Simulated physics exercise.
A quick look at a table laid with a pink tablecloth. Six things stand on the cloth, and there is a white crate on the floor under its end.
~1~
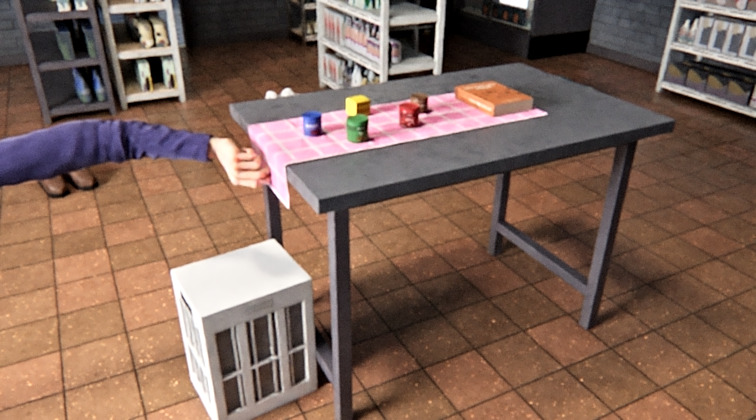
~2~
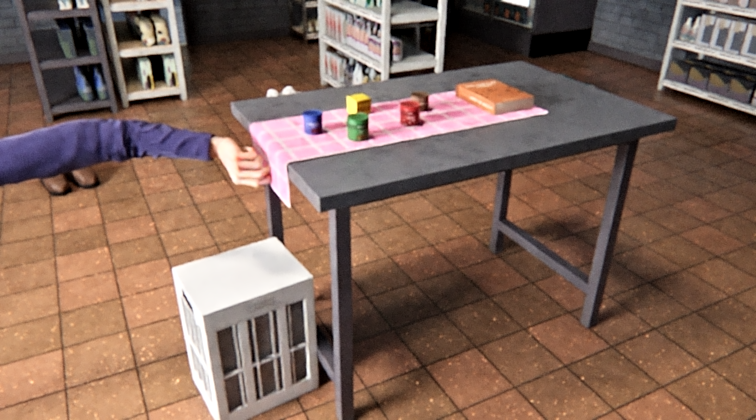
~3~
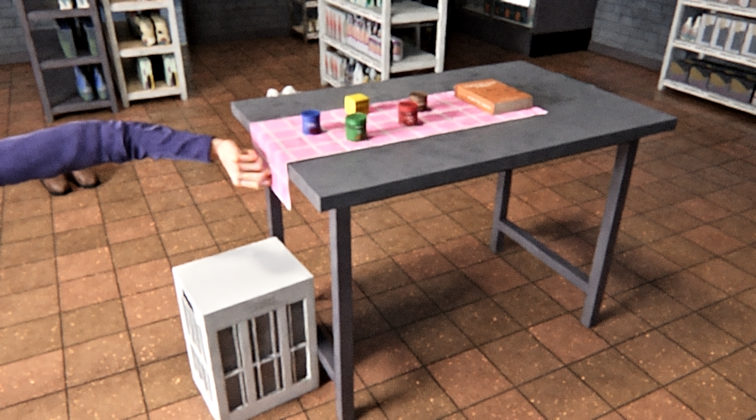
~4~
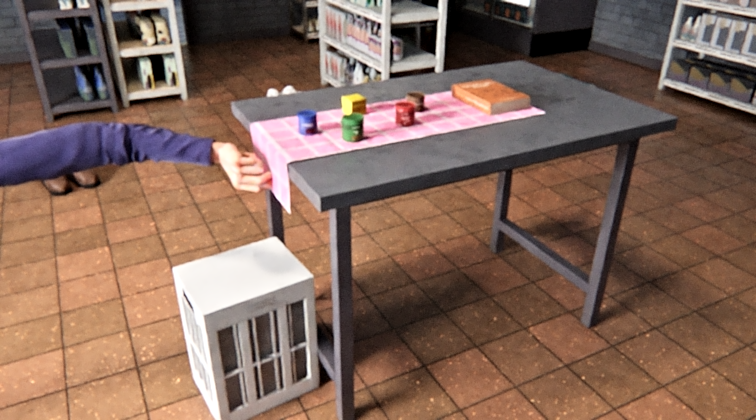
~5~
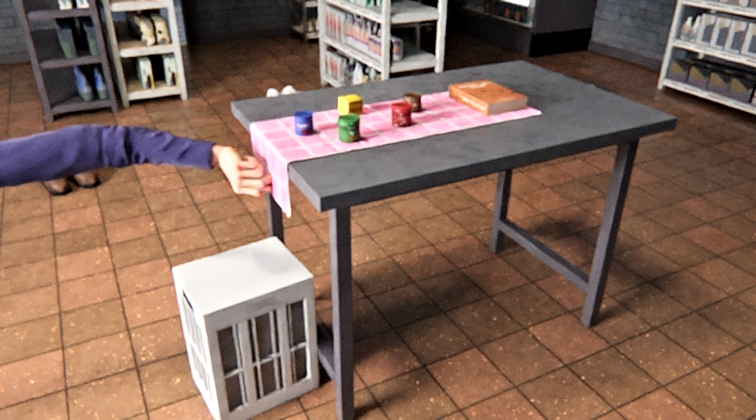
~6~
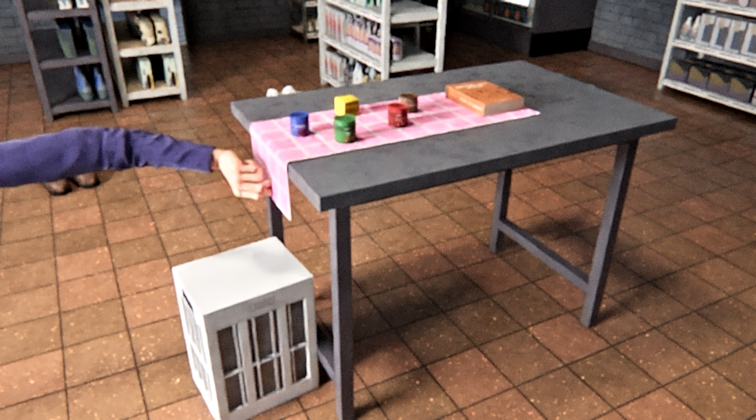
In a shop-like room with brown tiled floor and stocked shelves behind, a fixed view looks down at a dark grey table. A pink checked cloth carries blue, green, red and brown pots, a yellow cube and an orange-brown block, with a white crate below its left end. A purple-sleeved arm at left draws the cloth's hanging end slightly, and the objects shift a little left with it.
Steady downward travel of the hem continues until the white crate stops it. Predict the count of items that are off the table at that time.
Exactly two go over.
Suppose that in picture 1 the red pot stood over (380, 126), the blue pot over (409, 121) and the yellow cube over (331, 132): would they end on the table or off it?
Outcome: Red pot is still in place, blue pot is still in place, yellow cube is gone.
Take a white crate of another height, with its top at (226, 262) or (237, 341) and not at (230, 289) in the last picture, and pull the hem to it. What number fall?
That would be 1 and 4.
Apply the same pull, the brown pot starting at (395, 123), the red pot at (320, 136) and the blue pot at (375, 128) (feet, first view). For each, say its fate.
The brown pot is still on top, the red pot is off the top, the blue pot is still on top.
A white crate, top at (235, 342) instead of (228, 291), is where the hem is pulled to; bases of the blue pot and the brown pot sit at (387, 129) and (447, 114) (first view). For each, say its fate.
The blue pot ends up off the top and the brown pot ends up still on top.
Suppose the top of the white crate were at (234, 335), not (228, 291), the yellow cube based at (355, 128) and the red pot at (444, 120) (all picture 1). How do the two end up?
Outcome: Yellow cube is gone; red pot keeps its perch.
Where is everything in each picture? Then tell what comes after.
In the first picture, hem (289, 209); blue pot (312, 115); green pot (357, 118); yellow cube (358, 99); red pot (409, 106); brown pot (419, 96); top of the crate (228, 291).
In the second picture, hem (291, 208); blue pot (312, 113).
In the third picture, hem (290, 210); green pot (356, 116).
In the fourth picture, hem (290, 214); yellow cube (354, 97); top of the crate (230, 289).
In the fifth picture, hem (290, 217); red pot (402, 105).
In the sixth picture, hem (291, 221); blue pot (299, 115); green pot (345, 118); yellow cube (347, 98); red pot (398, 105); brown pot (409, 95).
Early on, hem near (273, 219); all still up.
Midway, hem near (274, 251); blue pot gone.
Near the end, hem on the crate; blue pot and green pot gone.
Finally, hem on the crate; blue pot and green pot gone. The answer is two.
